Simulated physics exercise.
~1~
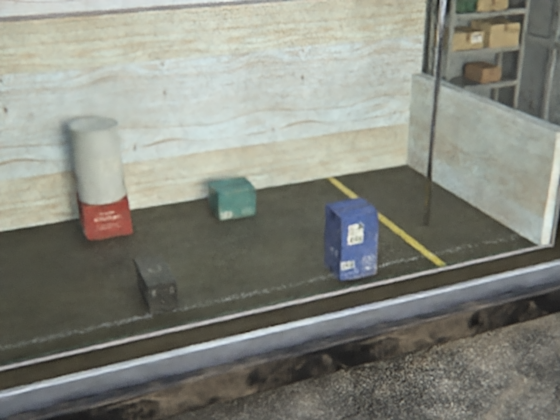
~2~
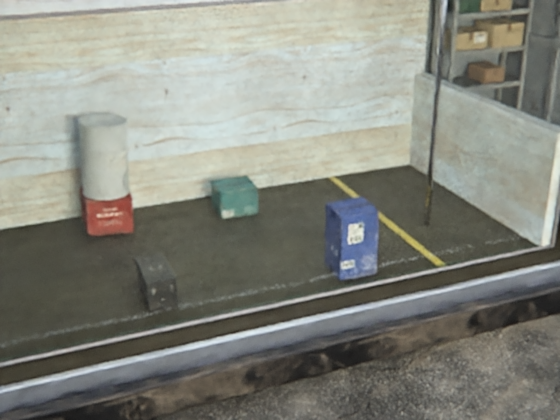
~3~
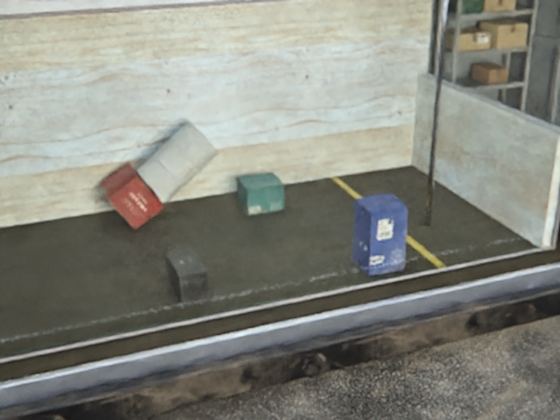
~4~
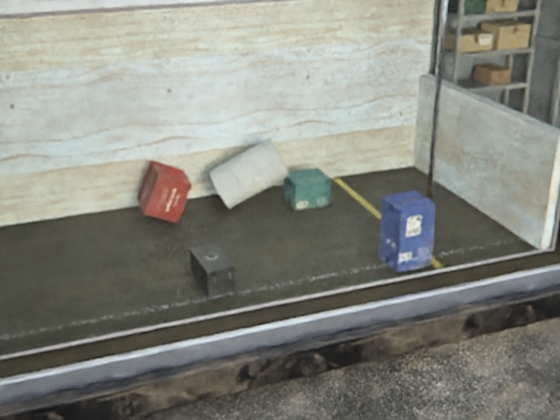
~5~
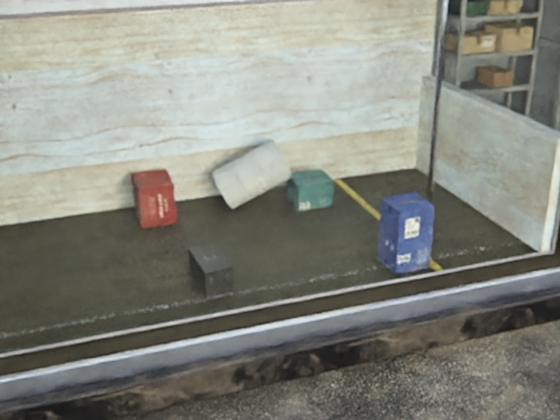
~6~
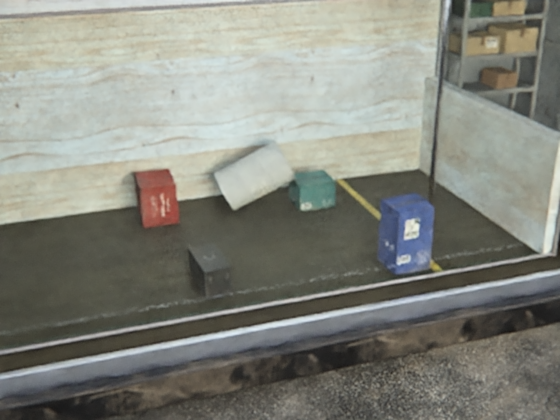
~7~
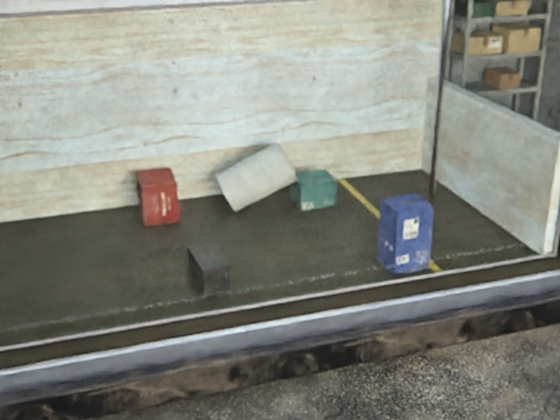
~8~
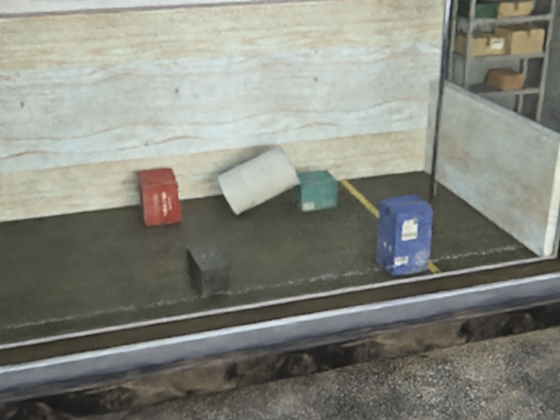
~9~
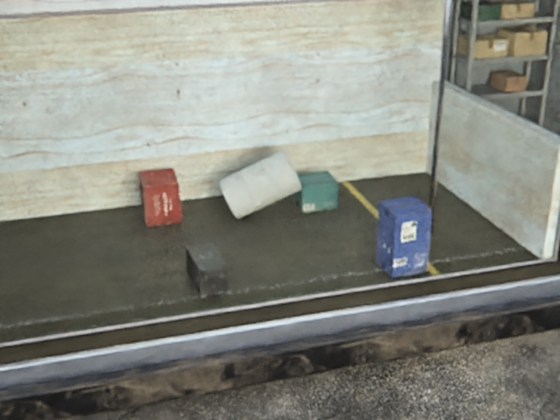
A white drum standing on a red carton toppled to the right as all the loose things slid that way, and the carton tumbled over. The drum ended up tilted against the teal carton, with the blue pack still upright by the yellow line.
